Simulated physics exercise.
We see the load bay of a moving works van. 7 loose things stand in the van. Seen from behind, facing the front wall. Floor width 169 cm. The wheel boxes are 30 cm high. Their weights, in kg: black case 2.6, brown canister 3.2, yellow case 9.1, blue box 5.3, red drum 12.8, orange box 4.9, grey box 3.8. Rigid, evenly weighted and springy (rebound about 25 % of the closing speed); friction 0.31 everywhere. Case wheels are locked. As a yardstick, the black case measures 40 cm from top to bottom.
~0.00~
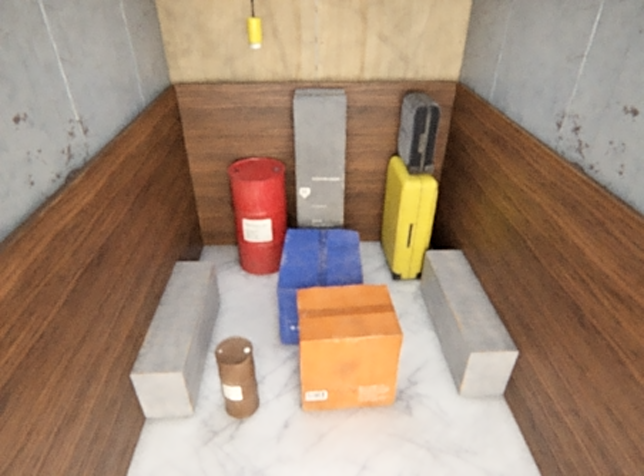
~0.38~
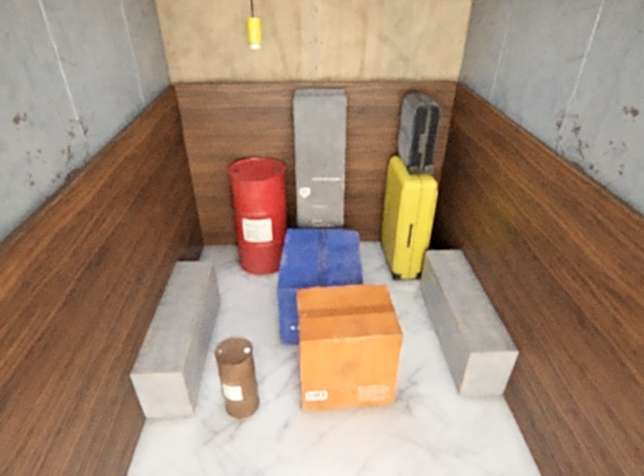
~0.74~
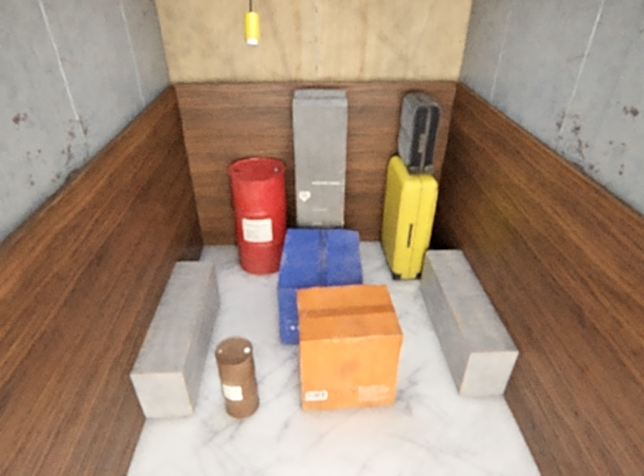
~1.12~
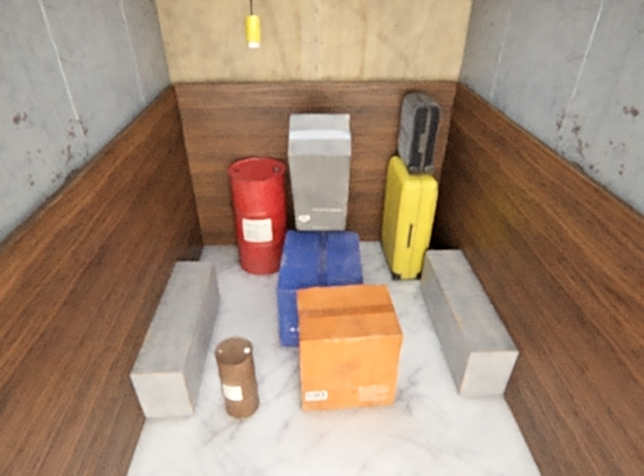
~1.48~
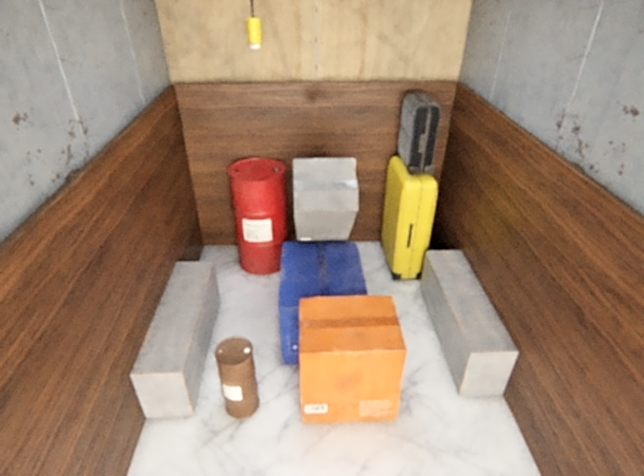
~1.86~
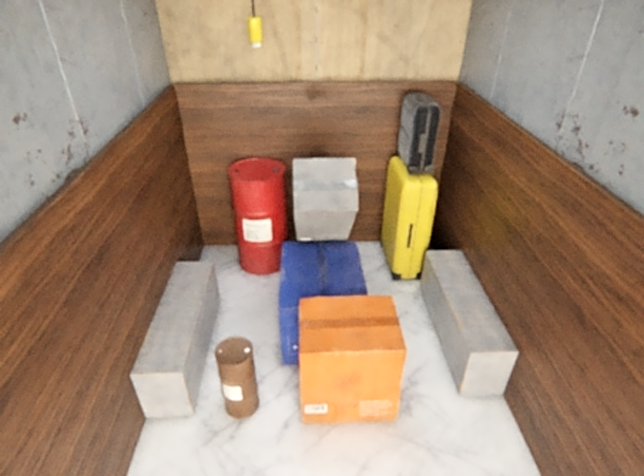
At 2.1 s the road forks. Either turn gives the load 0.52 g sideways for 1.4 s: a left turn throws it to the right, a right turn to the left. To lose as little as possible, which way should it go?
Fewer things are lost with the left turn.
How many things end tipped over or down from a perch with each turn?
Turning left 1, turning right 3.
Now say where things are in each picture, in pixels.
The first picture shows steady run; black case (417, 133); brown canister (238, 378).
The second picture shows load feels 0.29 g backwards; red drum (261, 217); orange box (345, 347).
The third picture shows load feels 0.29 g backwards; grey box (320, 186) at 5° to upright; yellow case (406, 218).
The fourth picture shows load feels 0.29 g backwards; grey box (321, 201) at 28° to upright; blue box (322, 286).
The fifth picture shows steady run; grey box (322, 218) at 44° to upright; orange box (348, 359) shifted 7 cm.
The sixth picture shows steady run; black case (418, 133); brown canister (238, 378).
Turning left. Around 2.56 s, load feels 0.52 g right; black case at 4° to upright near (447, 131); brown canister shifted 7 cm near (254, 378); grey box at 45° to upright.
Around 2.86 s, load feels 0.52 g right; brown canister shifted 32 cm near (310, 376); black case shifted 19 cm near (449, 129); grey box at 51° to upright.
Around 3.06 s, load feels 0.52 g right; brown canister shifted 52 cm near (353, 375); black case shifted 19 cm near (448, 131); grey box at 52° to upright.
Finally (4.0 s), on their side or leaning hard in the van, grey box; not toppled but over 15 cm from the start, black case, brown canister, yellow case, blue box, red drum and orange box. Final places as that camera would see them, black case near (448, 131), brown canister near (355, 377).
Turning right instead, black case, yellow case and grey box tipped over or down from a perch, 3 of 7 in all.
